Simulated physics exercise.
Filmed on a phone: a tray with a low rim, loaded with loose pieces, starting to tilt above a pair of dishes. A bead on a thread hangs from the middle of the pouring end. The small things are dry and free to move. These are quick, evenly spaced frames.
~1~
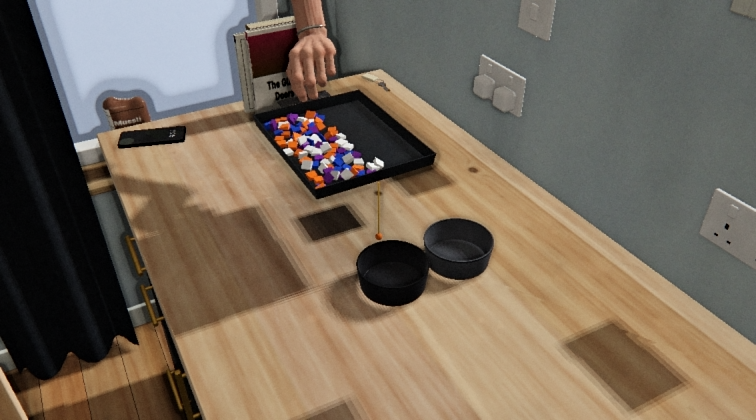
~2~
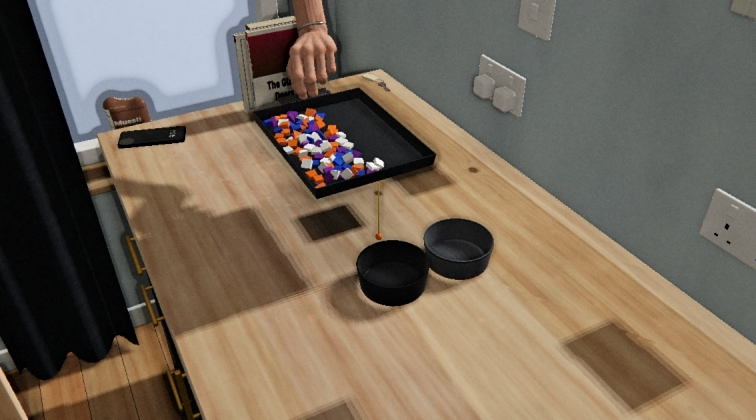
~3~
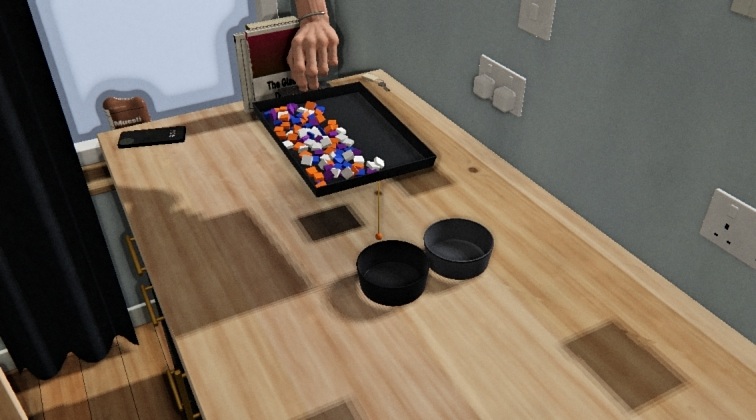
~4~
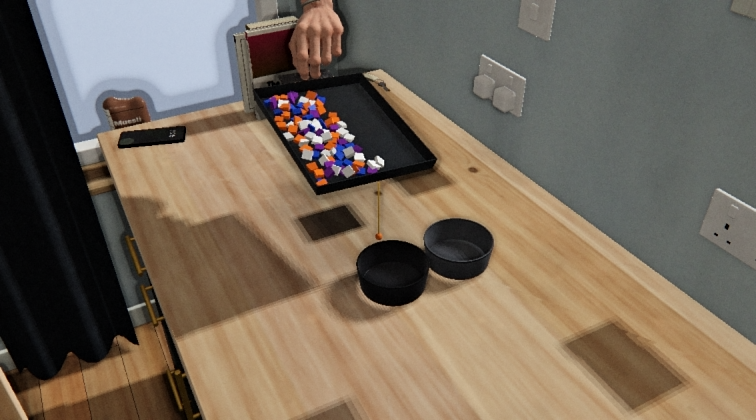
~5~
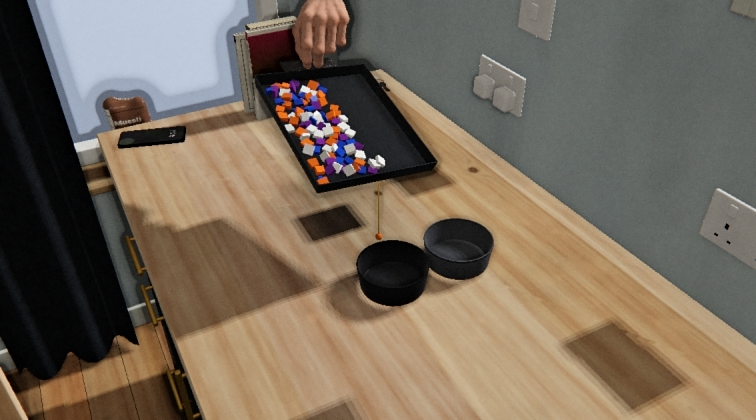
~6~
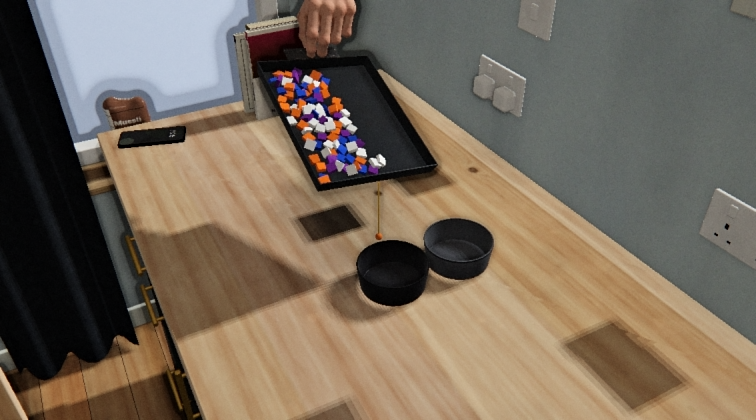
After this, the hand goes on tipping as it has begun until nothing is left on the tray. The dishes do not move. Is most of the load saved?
The two hold the larger part of the load.
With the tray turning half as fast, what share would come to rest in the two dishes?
Near 70 %.
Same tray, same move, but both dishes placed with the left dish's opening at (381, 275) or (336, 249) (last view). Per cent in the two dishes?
First some 60, then 40 per cent.
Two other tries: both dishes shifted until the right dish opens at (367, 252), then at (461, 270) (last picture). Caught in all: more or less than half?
One: Below a half. Two: Under half.
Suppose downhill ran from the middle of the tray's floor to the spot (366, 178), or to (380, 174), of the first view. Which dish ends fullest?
In turn: The left dish; left.
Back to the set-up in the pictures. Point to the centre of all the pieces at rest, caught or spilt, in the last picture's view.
Around (440, 257).
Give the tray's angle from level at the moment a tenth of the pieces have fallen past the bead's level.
Roughly 80°.
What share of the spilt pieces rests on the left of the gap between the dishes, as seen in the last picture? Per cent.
Close to 80 per cent.
Just after the last frame, tray tipped steeply; almost all on the tray; just a few in the air.
A moment on, tray tipped past a quarter turn; roughly a quarter on the tray; just a few in the left dish; roughly a third in the right dish; about a tenth outside both; roughly a quarter in the air.
Further on, tray tipped past a quarter turn; about a tenth in the left dish; roughly half in the right dish; roughly a third outside both.
When it is over, tray tipped past a quarter turn; about a tenth in the left dish; roughly half in the right dish; roughly a third outside both.
